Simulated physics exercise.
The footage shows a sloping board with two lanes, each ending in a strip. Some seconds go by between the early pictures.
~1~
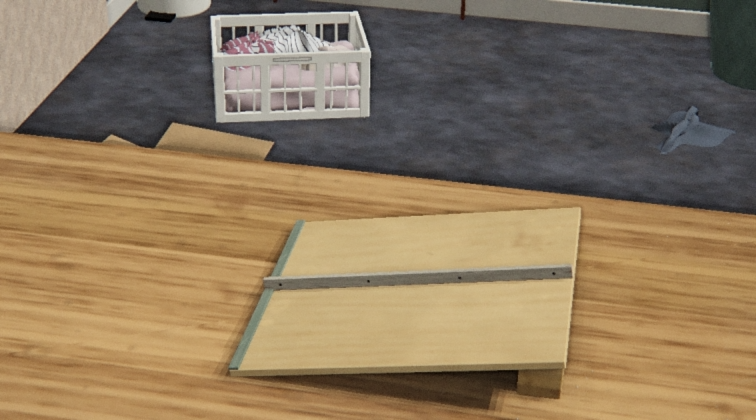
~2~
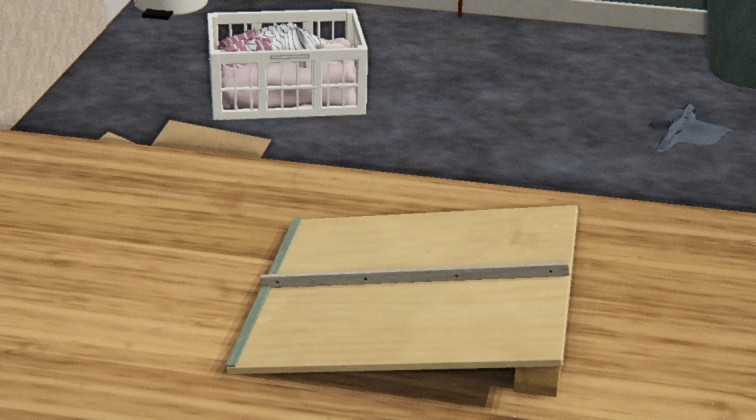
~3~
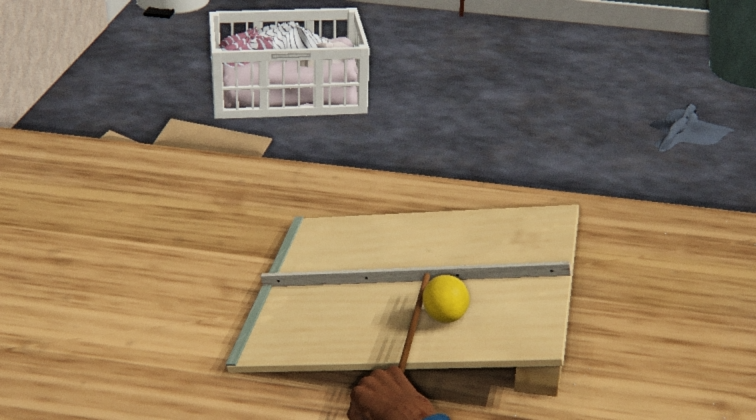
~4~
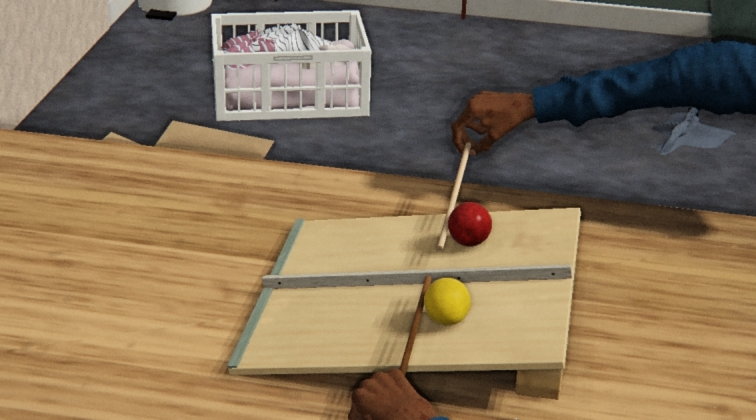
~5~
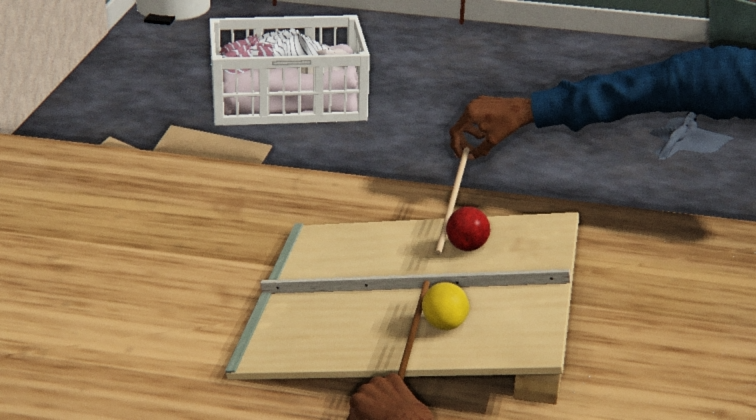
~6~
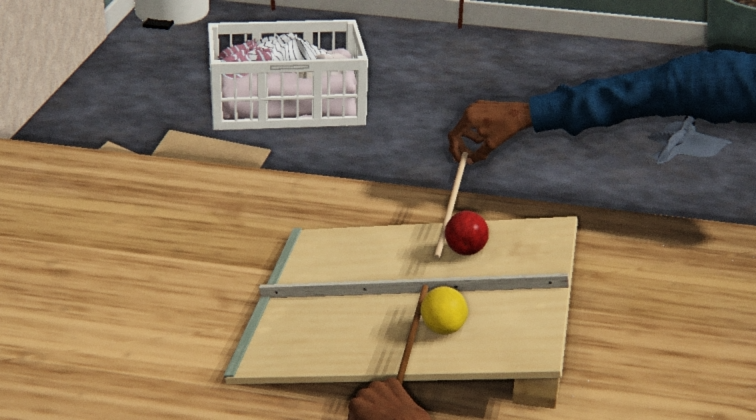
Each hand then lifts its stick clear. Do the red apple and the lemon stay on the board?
In this case the red apple drops off the end; as for the lemon, it drops off the end.
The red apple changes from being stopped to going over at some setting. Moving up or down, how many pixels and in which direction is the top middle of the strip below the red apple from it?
It is roughly 8 pixels, and the shift goes up.
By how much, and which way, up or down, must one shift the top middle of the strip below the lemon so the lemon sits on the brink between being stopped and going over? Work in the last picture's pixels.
It would take a shift of about 8 pixels, up.
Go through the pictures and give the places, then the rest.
The first frame shows board (415, 281).
The second frame shows board (412, 279).
The third frame shows board (413, 278).
The fourth frame shows held back by the sticks; lemon (447, 302); board (414, 280).
The fifth frame shows held back by the sticks; red apple (469, 229); board (412, 285).
The sixth frame shows held back by the sticks; red apple (467, 233); lemon (444, 311); board (411, 289).
Then, 0.58 s past the last view, red apple rolling on the board near (345, 240); lemon rolling on the board near (311, 316).
Then, 1.00 s past the last view, red apple off the board near (148, 235); lemon off the board near (107, 309).
Then, 1.36 s past the last view, red apple off the board; lemon off the board.
Finally, the red apple rolls off the board; the lemon rolls off the board.
